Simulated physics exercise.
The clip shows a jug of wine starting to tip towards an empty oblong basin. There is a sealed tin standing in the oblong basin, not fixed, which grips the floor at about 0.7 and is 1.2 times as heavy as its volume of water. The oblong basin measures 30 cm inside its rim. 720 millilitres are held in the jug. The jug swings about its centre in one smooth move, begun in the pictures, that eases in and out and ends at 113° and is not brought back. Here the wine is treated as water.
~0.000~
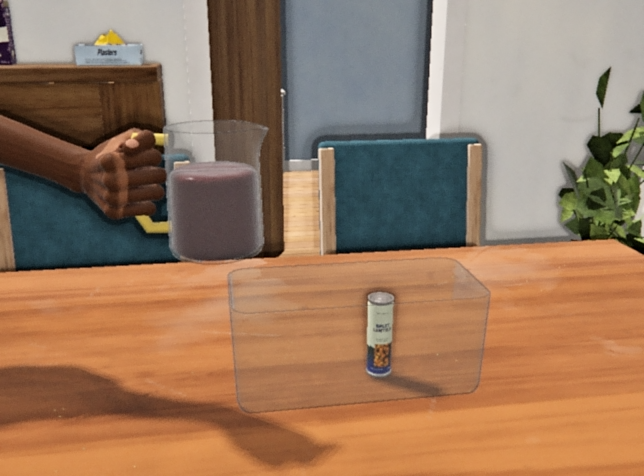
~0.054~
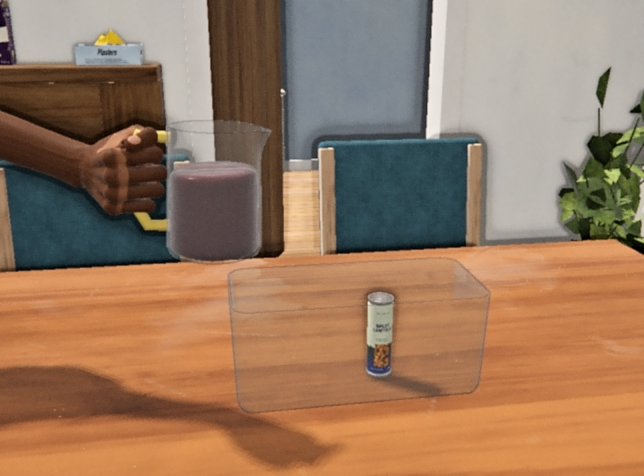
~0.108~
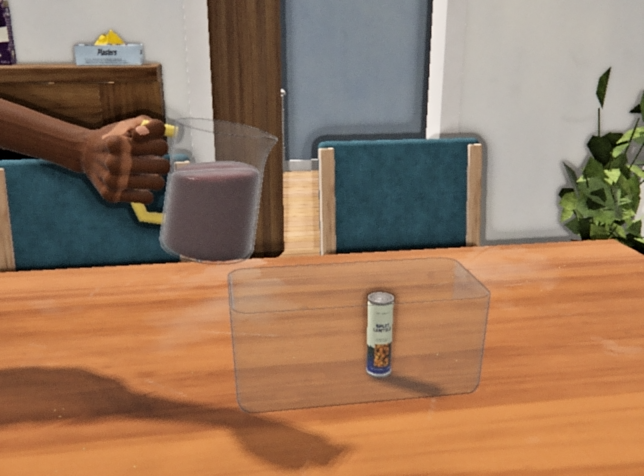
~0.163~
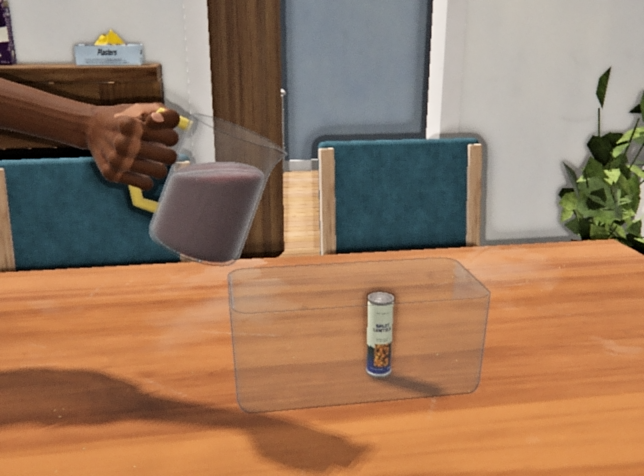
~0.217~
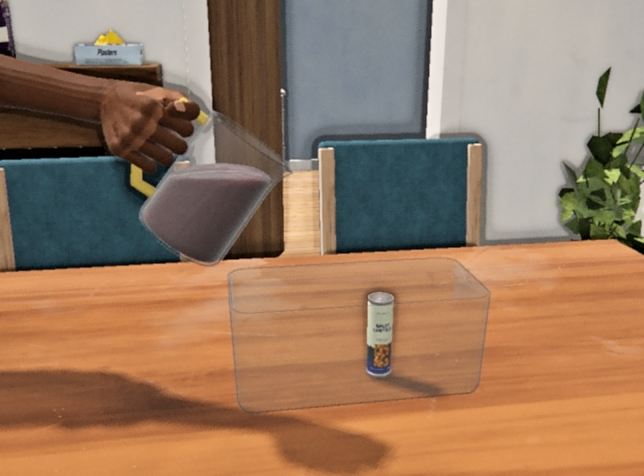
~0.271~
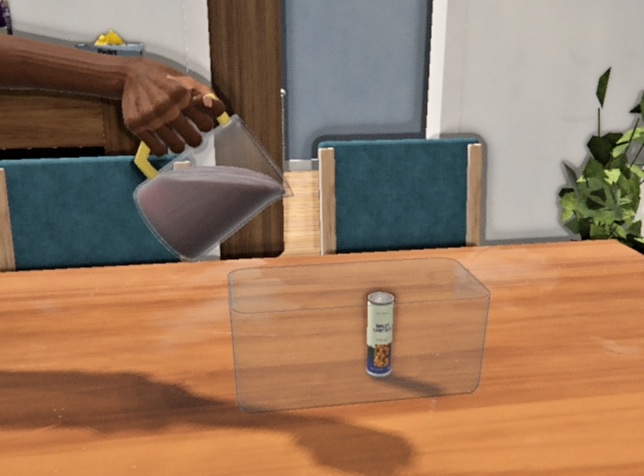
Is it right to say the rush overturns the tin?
It manages to stay erect.
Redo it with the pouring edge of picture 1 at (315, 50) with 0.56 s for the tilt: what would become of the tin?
It does not tip.
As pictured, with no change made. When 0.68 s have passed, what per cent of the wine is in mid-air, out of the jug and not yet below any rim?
Airborne fraction: Approx. 12 %.
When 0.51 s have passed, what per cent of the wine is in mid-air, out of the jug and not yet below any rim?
Near 22 per cent of it all.
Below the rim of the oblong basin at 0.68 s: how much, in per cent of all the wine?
Around 72 per cent of the whole.
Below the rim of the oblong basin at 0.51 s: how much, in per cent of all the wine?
The basin holds roughly 18 in a hundred parts at that moment.
By 0.51 s the tilt is 111° and 60 per cent is still to pour; the tin stands where it began.
By 0.68 s the tilt is 113° and 16 per cent is still to pour; the tin stands where it began.
By 0.86 s the tilt is 113° and 2 per cent is still to pour; the tin stands where it began.
By 1.06 s the tilt is 113° and 0 per cent is still to pour; the tin stands where it began.
At rest the tin stands where it began.
